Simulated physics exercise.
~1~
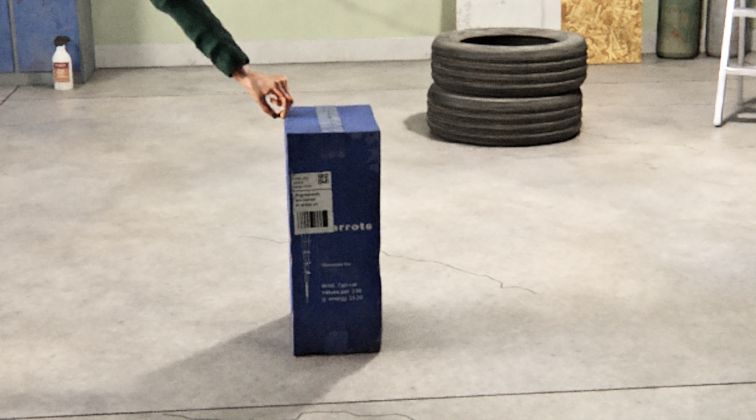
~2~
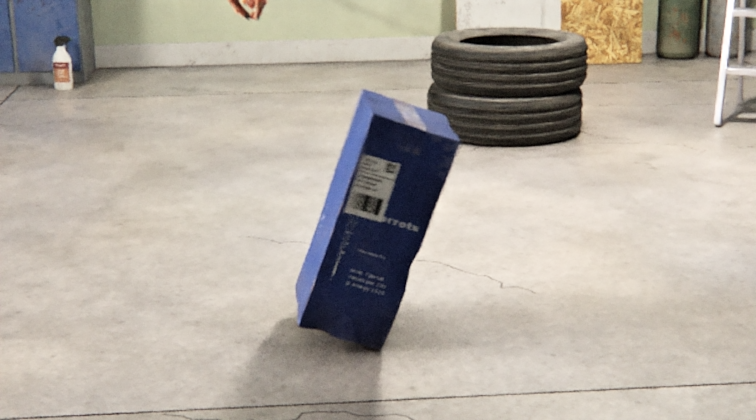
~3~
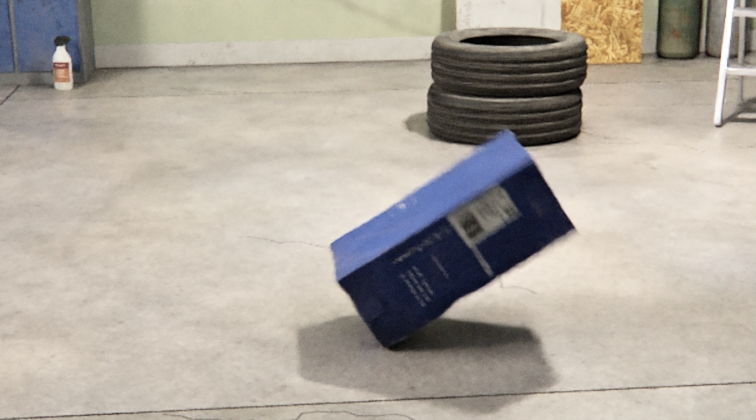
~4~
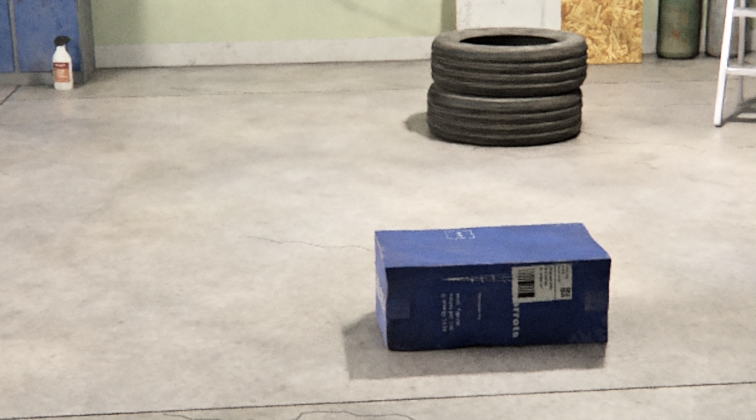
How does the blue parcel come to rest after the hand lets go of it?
It ends up lying on its side on the concrete floor, having tipped over to the right.
